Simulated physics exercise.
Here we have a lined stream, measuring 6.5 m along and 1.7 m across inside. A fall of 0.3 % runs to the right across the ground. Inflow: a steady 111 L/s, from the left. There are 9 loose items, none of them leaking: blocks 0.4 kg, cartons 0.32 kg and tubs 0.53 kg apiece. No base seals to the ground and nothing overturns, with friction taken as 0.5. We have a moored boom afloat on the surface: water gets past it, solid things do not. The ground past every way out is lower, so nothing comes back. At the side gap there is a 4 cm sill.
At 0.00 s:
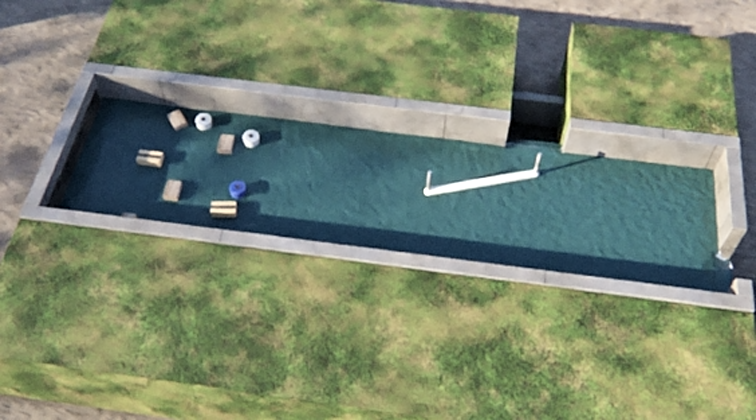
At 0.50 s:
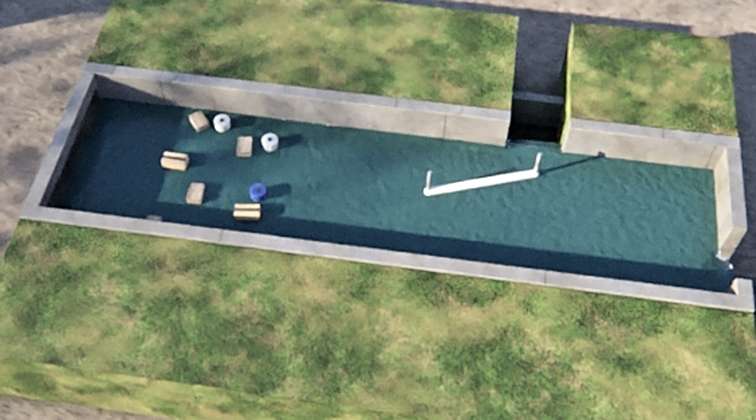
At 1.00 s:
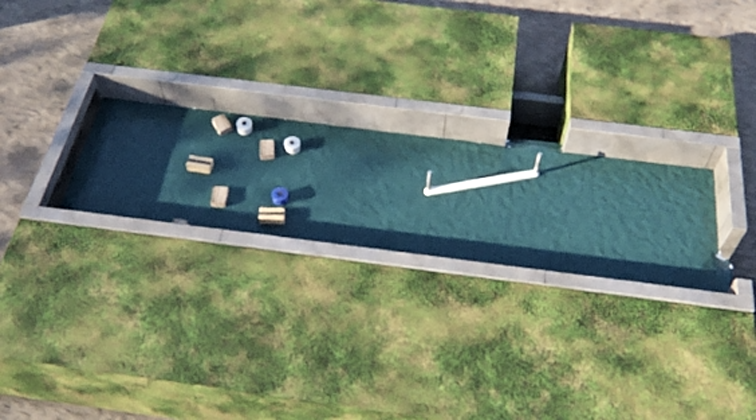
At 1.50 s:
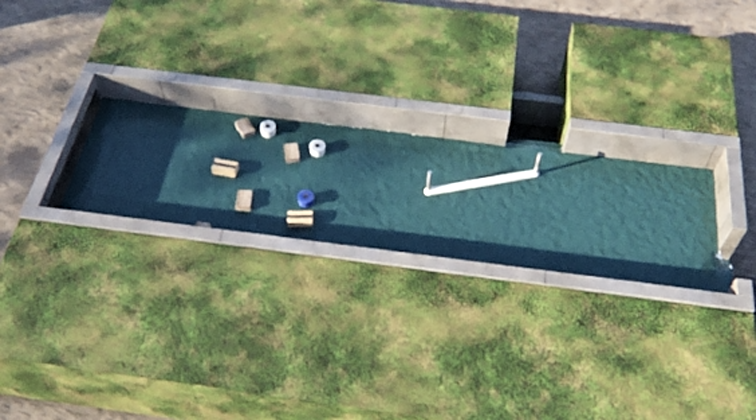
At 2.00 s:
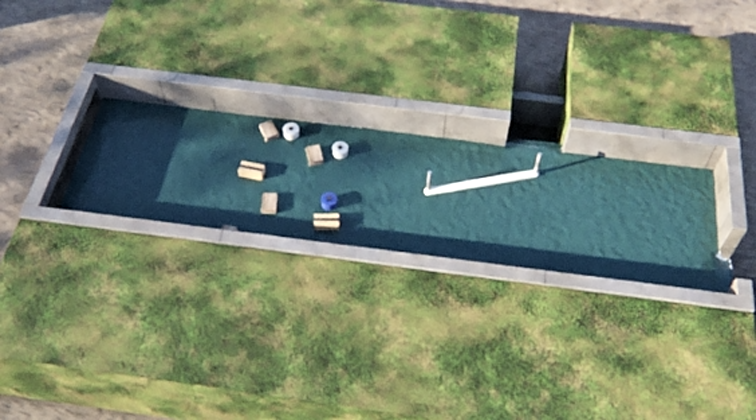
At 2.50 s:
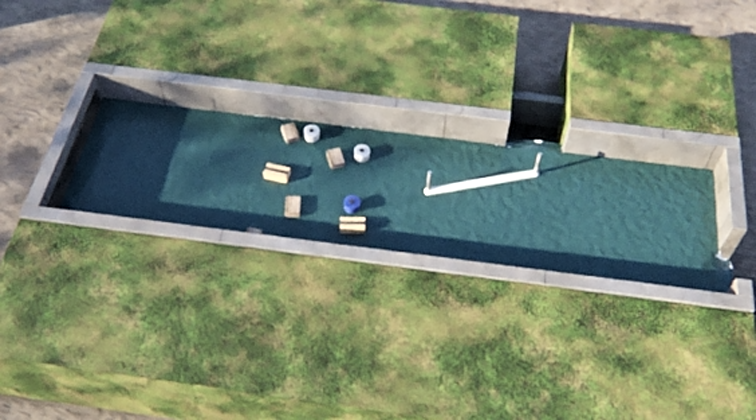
The clip opens on a long, walled channel of dark water between grassy banks, with cartons, white tubs and a blue tub floating near its left end. The loose group drifts steadily rightward together, reaching the channel's middle, while the white boom stays in place to their right.
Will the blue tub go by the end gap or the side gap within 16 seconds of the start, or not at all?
For the blue tub, end gap.
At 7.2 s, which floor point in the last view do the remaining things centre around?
Mean position: Approximately (498, 211).
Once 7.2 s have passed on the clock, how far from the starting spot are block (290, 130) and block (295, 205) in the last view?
The first is off by 300 cm, the second by 300 cm.
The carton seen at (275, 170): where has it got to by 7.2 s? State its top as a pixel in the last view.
It should be close to pixel (418, 197).
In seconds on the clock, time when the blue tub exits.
Around 13.5 seconds.
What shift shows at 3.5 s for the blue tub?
Close to 150 cm.
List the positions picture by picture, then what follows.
The first frame shows the blue tub at (238, 187), afloat; 15 cm deep round most things; 0 of 9 have shifted.
The second frame shows the blue tub at (258, 190) floats, 21 cm from its start; about 1820 L in view; 9 of 9 have shifted.
The third frame shows the blue tub at (280, 194), afloat, 44 cm from its start; about 1820 L in view; 9 of 9 have shifted.
The fourth frame shows the blue tub at (306, 197) floats, 70 cm from its start; about 1830 L in view; 9 of 9 have shifted.
The fifth frame shows the blue tub at (329, 199), afloat, 93 cm from its start; 16 cm deep round most things; 9 of 9 have shifted.
The sixth frame shows the blue tub at (352, 202) floats, 116 cm from its start; 16 cm deep round most things; 9 of 9 have shifted.
After 3.5 s the blue tub is near (397, 208), 1.6 m from its start, afloat; 0 of 9 are out; 9 afloat.
After 7.2 s the blue tub is near (541, 214), 3.0 m from its start, afloat; 1 of 9 are out; 8 afloat.
After 12.0 s the blue tub is near (670, 231), 4.3 m from its start, afloat; 5 of 9 are out; 4 afloat.
After 16.0 s the blue tub has gone out by the end gap; 8 of 9 are out; 1 afloat.
